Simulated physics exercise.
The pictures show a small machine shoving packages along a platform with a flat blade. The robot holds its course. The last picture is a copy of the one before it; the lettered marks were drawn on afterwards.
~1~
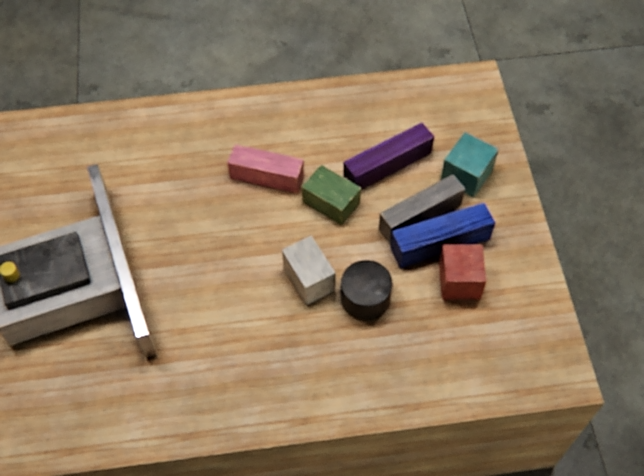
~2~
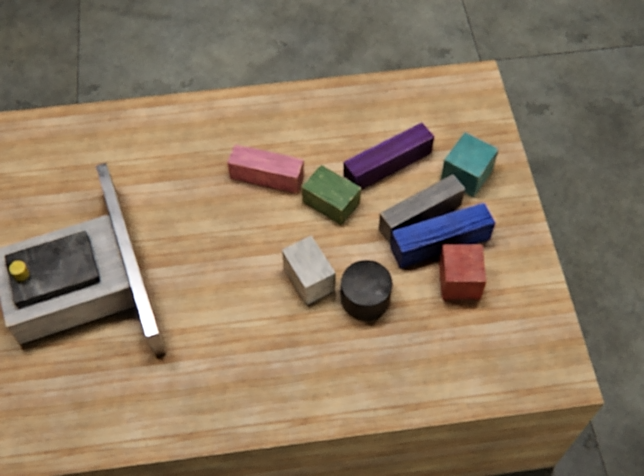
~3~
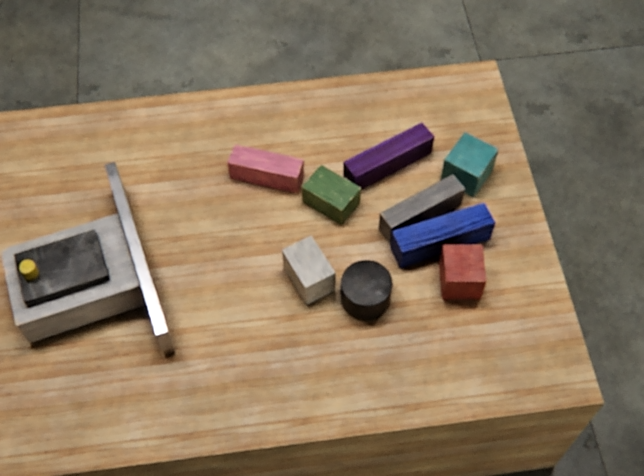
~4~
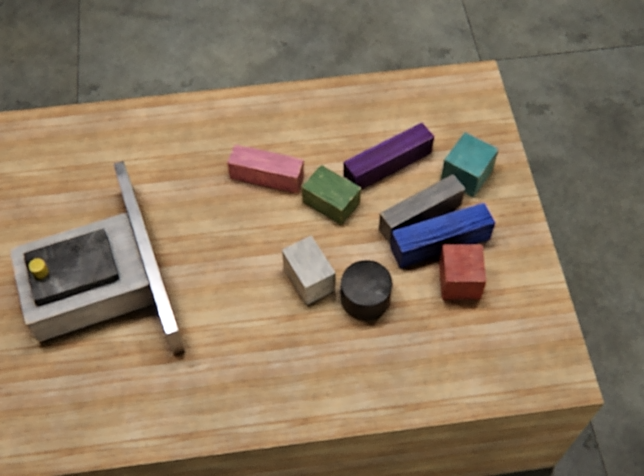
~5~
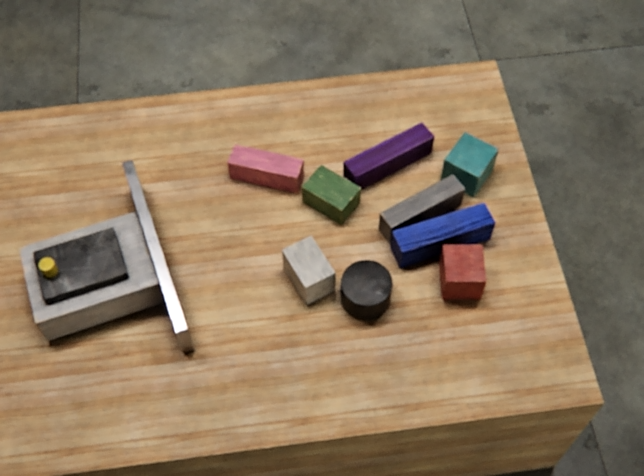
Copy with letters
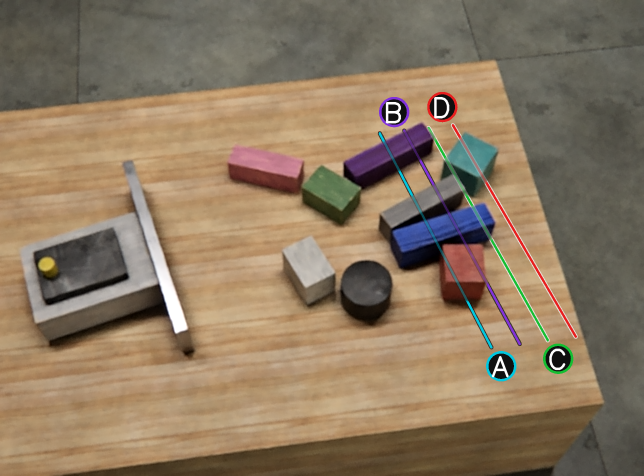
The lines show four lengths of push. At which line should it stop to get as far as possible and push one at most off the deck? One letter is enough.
As far as mark B.
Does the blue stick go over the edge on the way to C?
Yes.
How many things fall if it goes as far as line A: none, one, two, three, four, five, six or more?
The count is none.
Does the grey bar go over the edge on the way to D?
Yes.
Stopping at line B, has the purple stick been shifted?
Yes.
On the marked copy, A at (431, 232); B at (458, 229); C at (484, 226); D at (510, 223).
Following B. Soon after the start, robot (201, 249); pink bar (275, 167); turquoise crate (469, 165).
Later, robot (313, 236); turquoise crate (478, 158); blue stick (467, 230).
In the end, robot (398, 226); blue stick (545, 215); red crate (549, 248); none fallen.
As for the rest, A is within the limit but short; C drops two; D drops five.
